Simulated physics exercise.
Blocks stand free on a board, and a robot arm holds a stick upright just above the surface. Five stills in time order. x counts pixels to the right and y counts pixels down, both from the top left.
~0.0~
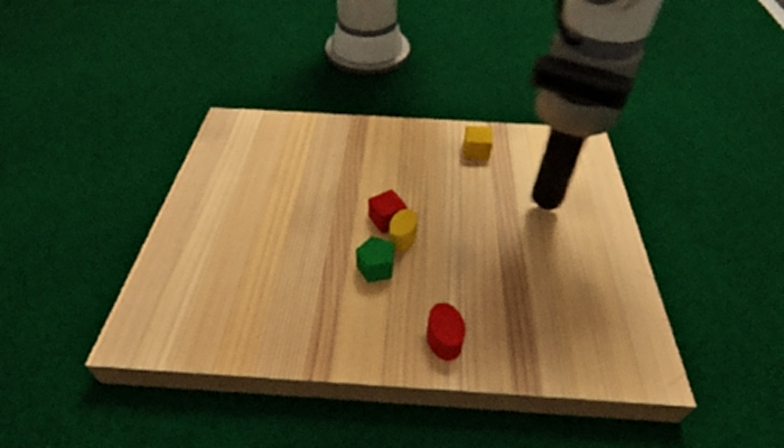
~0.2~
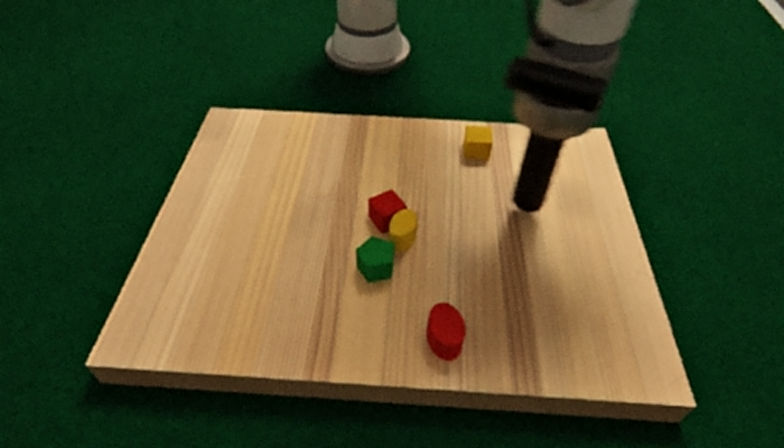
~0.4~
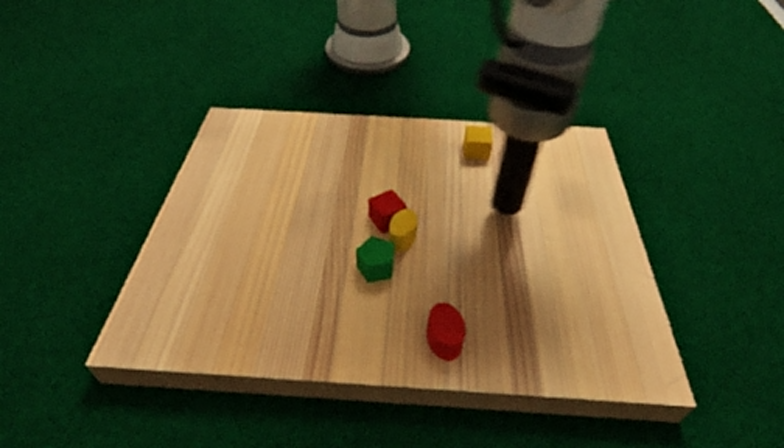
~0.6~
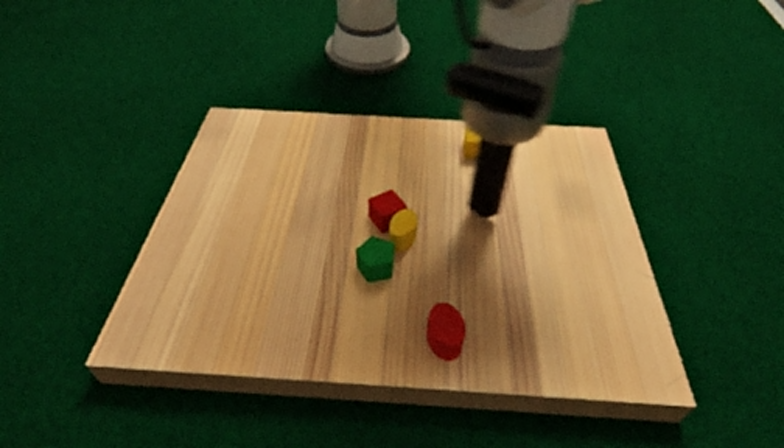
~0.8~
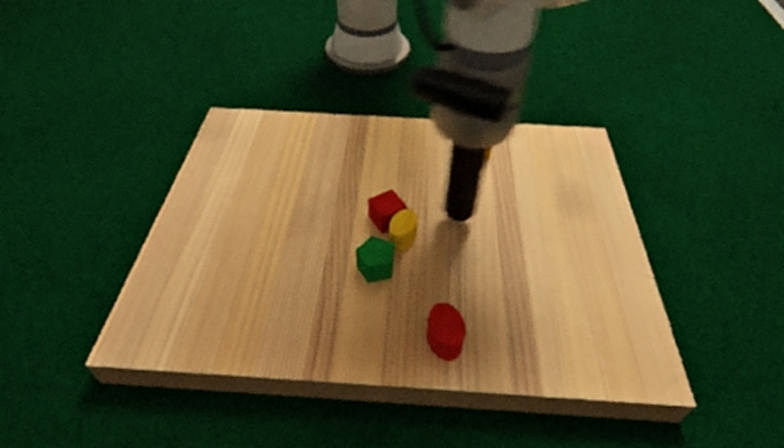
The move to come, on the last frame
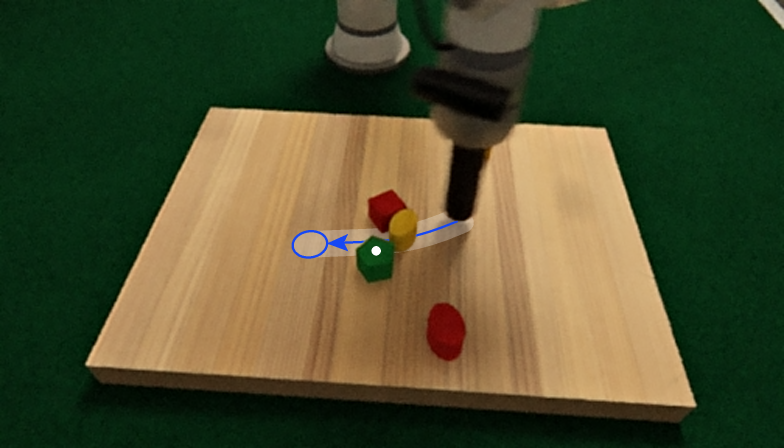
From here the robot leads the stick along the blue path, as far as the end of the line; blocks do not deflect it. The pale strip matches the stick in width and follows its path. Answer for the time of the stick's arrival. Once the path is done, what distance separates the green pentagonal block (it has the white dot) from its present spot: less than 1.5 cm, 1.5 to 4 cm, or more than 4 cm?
The block shifts between 1.5 and 4 cm.
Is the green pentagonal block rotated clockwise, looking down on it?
My answer is no.
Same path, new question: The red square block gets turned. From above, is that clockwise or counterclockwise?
Its spin: Clockwise.
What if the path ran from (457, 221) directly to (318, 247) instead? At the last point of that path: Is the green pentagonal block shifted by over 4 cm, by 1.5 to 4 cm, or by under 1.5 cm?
Between 1.5 and 4 cm.
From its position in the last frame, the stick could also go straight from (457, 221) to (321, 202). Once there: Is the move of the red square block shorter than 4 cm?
No.
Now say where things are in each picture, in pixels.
The first picture shows stick tip at (546, 200); block tops, green pentagonal block at (376, 251); red square block at (387, 202); yellow oval block at (404, 222).
The second picture shows stick at (527, 202); blocks unchanged.
The third picture shows stick at (507, 205); blocks unchanged.
The fourth picture shows stick at (484, 207); blocks unchanged.
The fifth picture shows stick at (459, 211); green pentagonal block at (376, 251); red square block at (387, 202); yellow oval block at (404, 222).
Path on the board, from (457, 221) by way of (388, 240) to (310, 244); the dot is on the green pentagonal block.
The first path, step by step. One third of the way, stick at (413, 226); green pentagonal block at (371, 256); yellow oval block at (385, 230), turned 15° anticlockwise.
Two thirds of the way, stick at (361, 231); green pentagonal block at (360, 269), turned 35° anticlockwise; red square block at (381, 200), turned 20° clockwise; yellow oval block at (342, 244), turned 90° anticlockwise.
At the end, stick at (308, 233); green pentagonal block at (360, 269), turned 35° anticlockwise; red square block at (381, 200), turned 20° clockwise; yellow oval block at (329, 250), turned 130° anticlockwise.
